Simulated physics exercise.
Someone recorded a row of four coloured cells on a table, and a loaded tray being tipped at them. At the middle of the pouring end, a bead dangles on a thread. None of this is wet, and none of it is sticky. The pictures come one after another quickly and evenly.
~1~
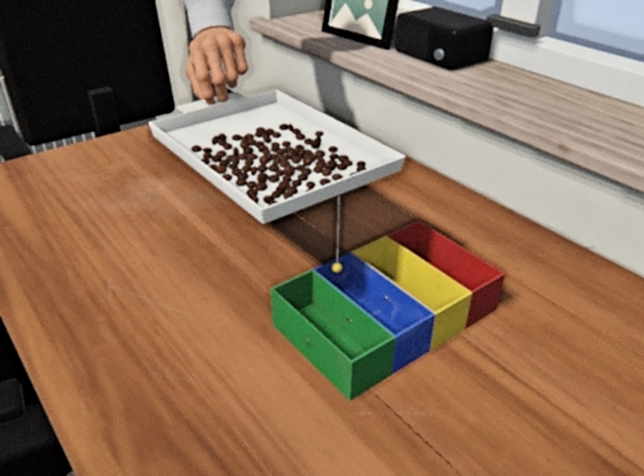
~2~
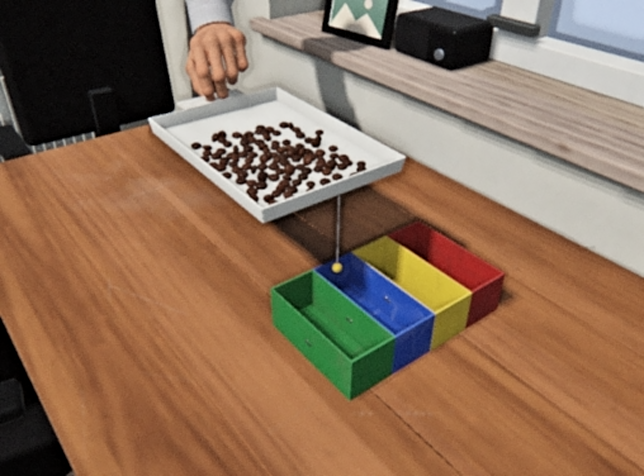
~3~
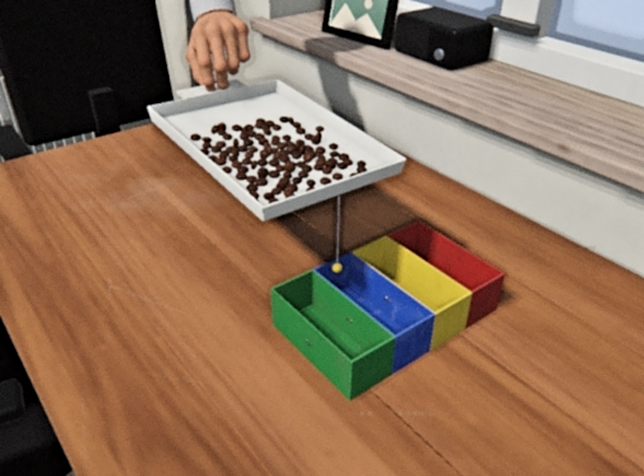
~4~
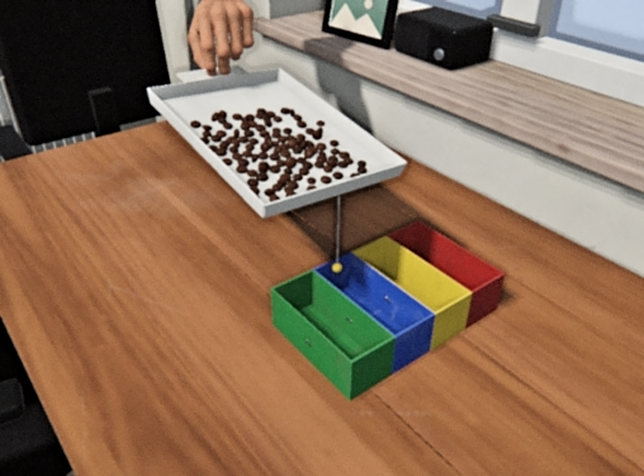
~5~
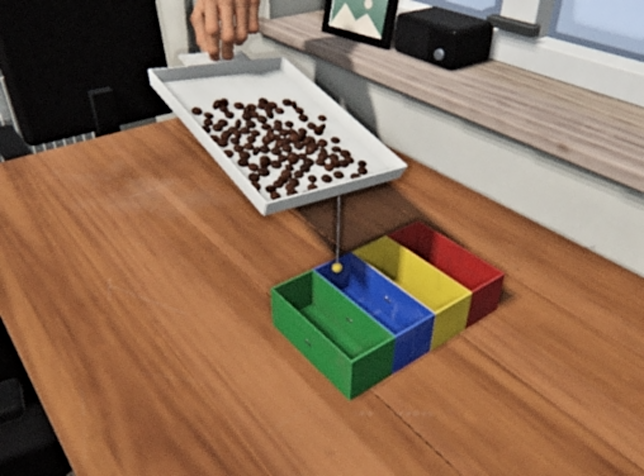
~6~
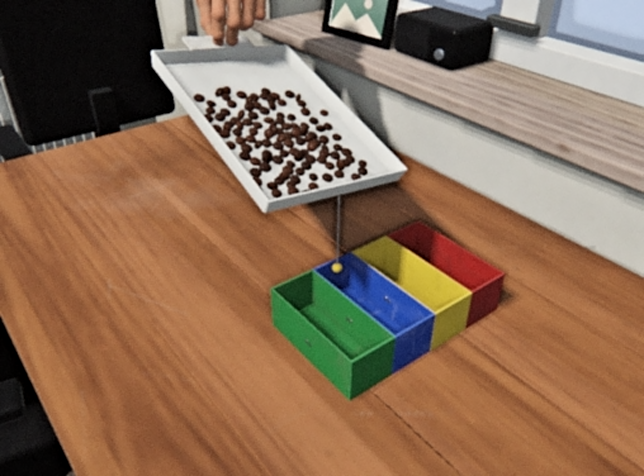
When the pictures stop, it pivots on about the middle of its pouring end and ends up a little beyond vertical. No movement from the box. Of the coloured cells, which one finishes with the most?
The yellow cell finishes with the most.
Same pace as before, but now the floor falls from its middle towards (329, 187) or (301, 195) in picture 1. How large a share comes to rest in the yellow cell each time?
Roughly 20 percent, then 0 percent.
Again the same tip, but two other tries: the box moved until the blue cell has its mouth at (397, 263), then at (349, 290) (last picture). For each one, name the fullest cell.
Try 1: The blue cell. Try 2: The cell in yellow.
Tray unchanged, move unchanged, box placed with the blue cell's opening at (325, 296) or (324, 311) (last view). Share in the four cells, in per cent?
100 % for the first, 90 % for the second.
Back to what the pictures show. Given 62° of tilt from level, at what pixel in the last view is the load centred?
The load is centred around (345, 152).
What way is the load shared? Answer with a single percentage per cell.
Green cell: Around 0 percent; blue cell: Around 20 percent; yellow cell: Around 70 percent; red cell: Around 10 percent.
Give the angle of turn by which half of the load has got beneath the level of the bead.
100°, roughly.
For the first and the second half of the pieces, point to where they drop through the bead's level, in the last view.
The opening part goes through (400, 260); what follows goes through (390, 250).
Just after the last frame, tray tipped steeply; every one on the tray.
A moment on, tray tipped right over; roughly a third on the tray; roughly a third in the yellow cell; about a tenth in the blue cell; about a tenth in the red cell; just a few in the green cell; about a tenth falling or outside the box.
Further on, tray tipped past a quarter turn; roughly two thirds in the yellow cell; roughly a quarter in the blue cell; about a tenth in the red cell; just a few in the green cell.
When it is over, tray tipped past a quarter turn; roughly two thirds in the yellow cell; roughly a quarter in the blue cell; about a tenth in the red cell; just a few in the green cell.
